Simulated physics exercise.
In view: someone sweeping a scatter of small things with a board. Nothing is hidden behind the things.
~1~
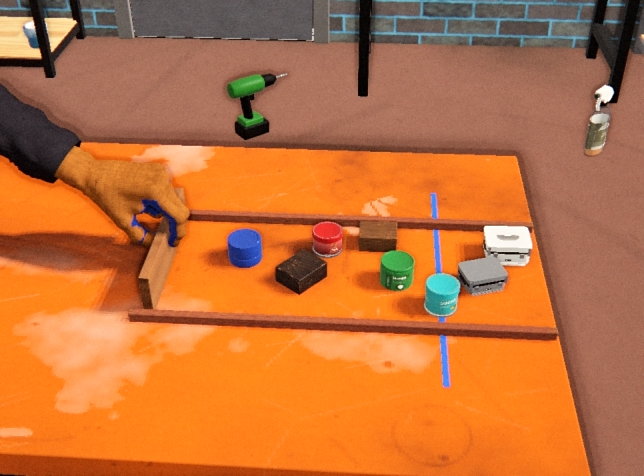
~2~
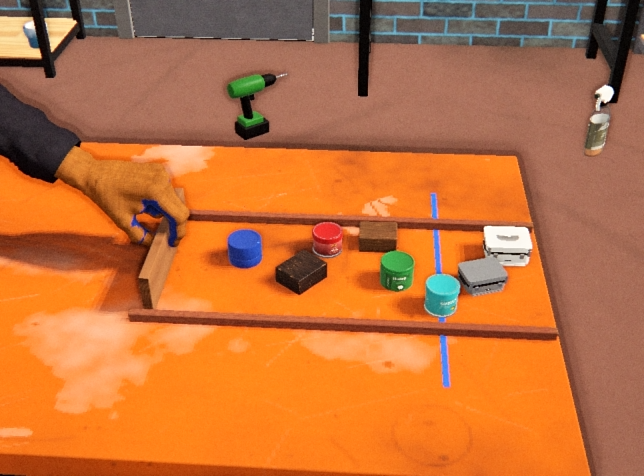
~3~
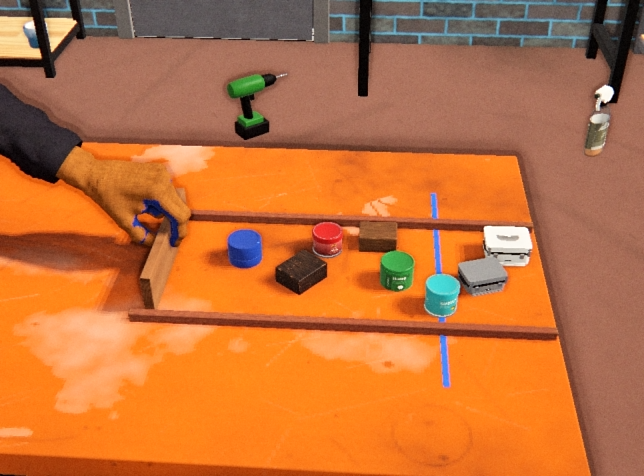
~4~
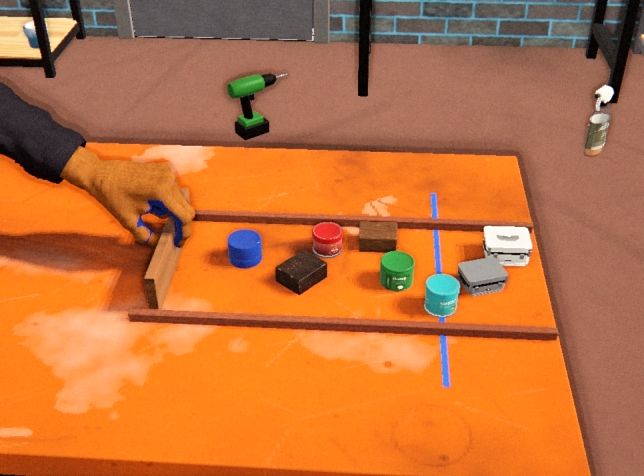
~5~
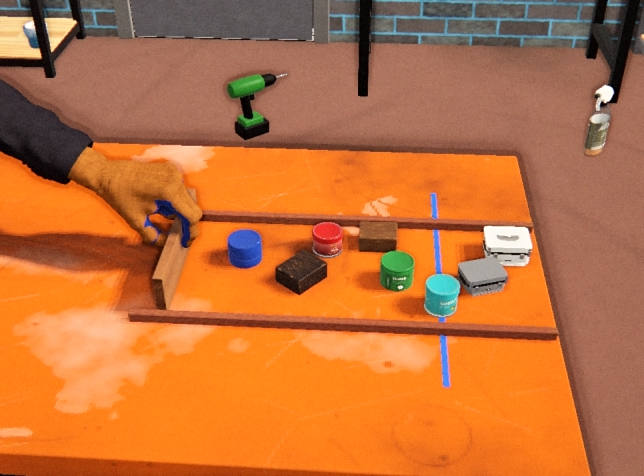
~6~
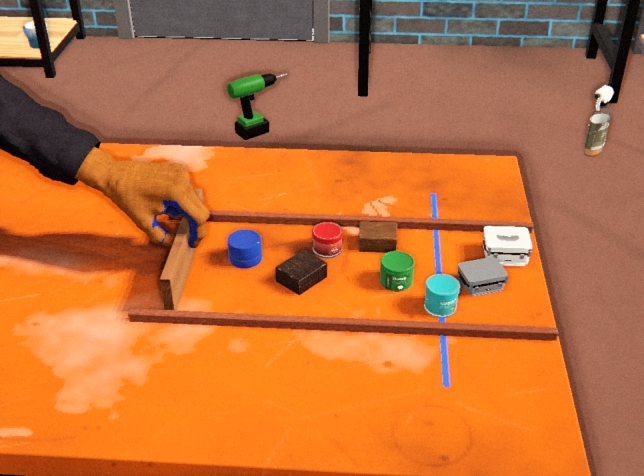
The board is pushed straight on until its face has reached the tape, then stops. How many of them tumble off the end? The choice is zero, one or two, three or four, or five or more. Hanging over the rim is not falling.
The number that fall off is zero.
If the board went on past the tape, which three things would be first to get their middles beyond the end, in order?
They are the grey case, the white case, the green tub.
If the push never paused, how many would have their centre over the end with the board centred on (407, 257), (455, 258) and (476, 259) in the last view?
The counts: 0, 1 and 2.
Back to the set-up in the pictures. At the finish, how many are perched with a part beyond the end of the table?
That would be 2.
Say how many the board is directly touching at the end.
In contact: 3.
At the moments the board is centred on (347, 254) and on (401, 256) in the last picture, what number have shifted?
The counts are 5 and 7.
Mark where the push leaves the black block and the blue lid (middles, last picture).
First (461, 289), then (456, 263).
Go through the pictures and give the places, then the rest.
In the first frame, white case (506, 247); grey case (482, 277); turquoise pot (442, 296); board (165, 247); tape (439, 276).
In the second frame, grey case (482, 278); blue lid (245, 249).
In the third frame, turquoise pot (442, 296); black block (302, 272).
In the fourth frame, white case (506, 247); green tub (397, 271).
In the fifth frame, grey case (482, 278); brown block (378, 237).
In the sixth frame, white case (506, 247); grey case (482, 278); turquoise pot (442, 296); board (185, 248); tape (439, 276).
A little later, none off yet; white case at rest near (506, 247); grey case at rest near (482, 278); turquoise pot at rest near (442, 296).
When it is over, the number that fall off is zero.
